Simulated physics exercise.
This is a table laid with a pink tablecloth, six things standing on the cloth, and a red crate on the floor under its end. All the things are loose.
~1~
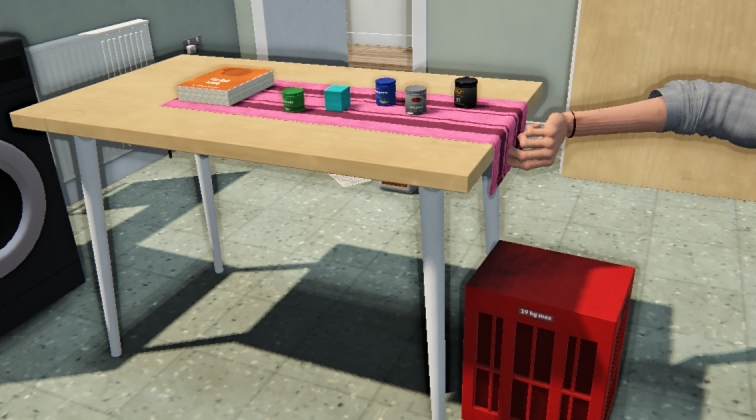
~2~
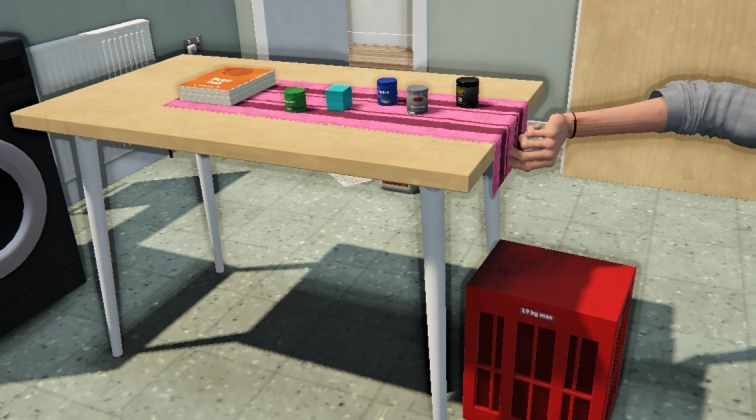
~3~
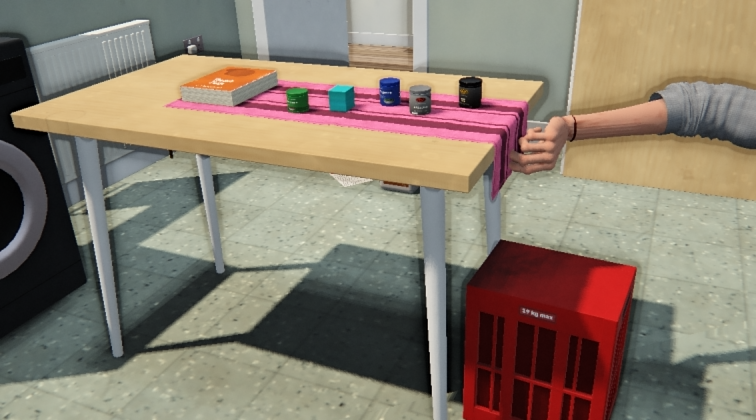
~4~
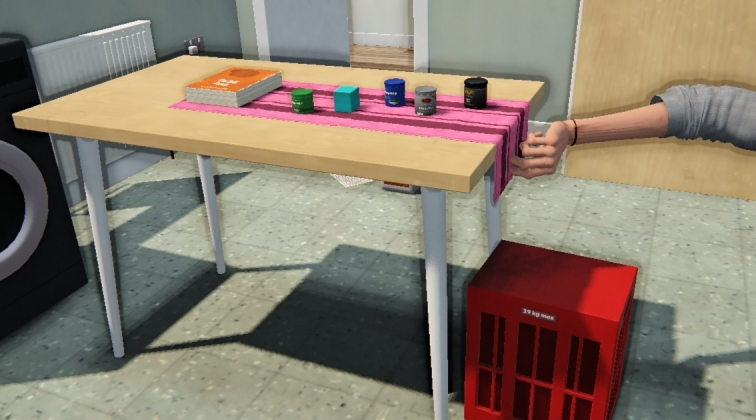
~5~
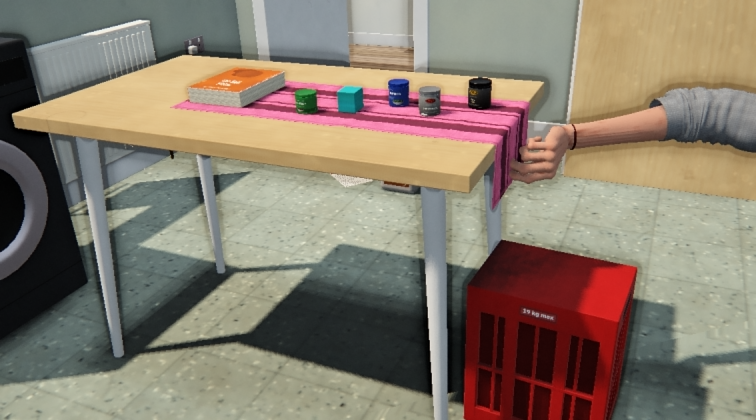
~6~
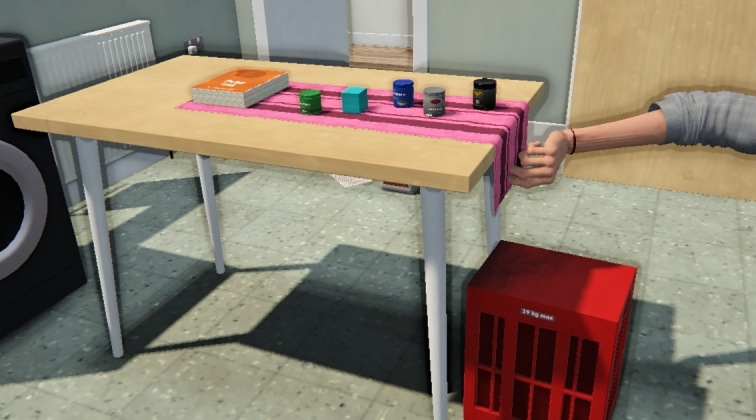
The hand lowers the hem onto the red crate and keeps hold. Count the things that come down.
It carries off two.
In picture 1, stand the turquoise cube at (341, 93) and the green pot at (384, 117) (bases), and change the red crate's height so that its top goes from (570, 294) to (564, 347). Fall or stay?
The turquoise cube survives, the green pot comes down.
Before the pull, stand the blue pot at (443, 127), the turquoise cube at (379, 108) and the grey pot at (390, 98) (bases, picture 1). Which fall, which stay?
The blue pot tumbles off, the turquoise cube keeps its place on top, the grey pot holds on.
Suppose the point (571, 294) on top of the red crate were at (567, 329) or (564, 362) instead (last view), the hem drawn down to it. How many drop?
It would be 3 and 4.
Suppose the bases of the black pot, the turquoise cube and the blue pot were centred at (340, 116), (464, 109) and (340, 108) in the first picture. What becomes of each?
The black pot remains up, the turquoise cube drops off, the blue pot does not fall.
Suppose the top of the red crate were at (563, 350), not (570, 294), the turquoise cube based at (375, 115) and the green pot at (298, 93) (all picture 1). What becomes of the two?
The turquoise cube drops off, the green pot stays on.
A little later, hem near (509, 229); black pot gone.
Next, hem on the crate; black pot gone.
Later still, hem on the crate; black pot and grey pot gone.
When it is over, hem on the crate; black pot and grey pot gone. The answer is two.
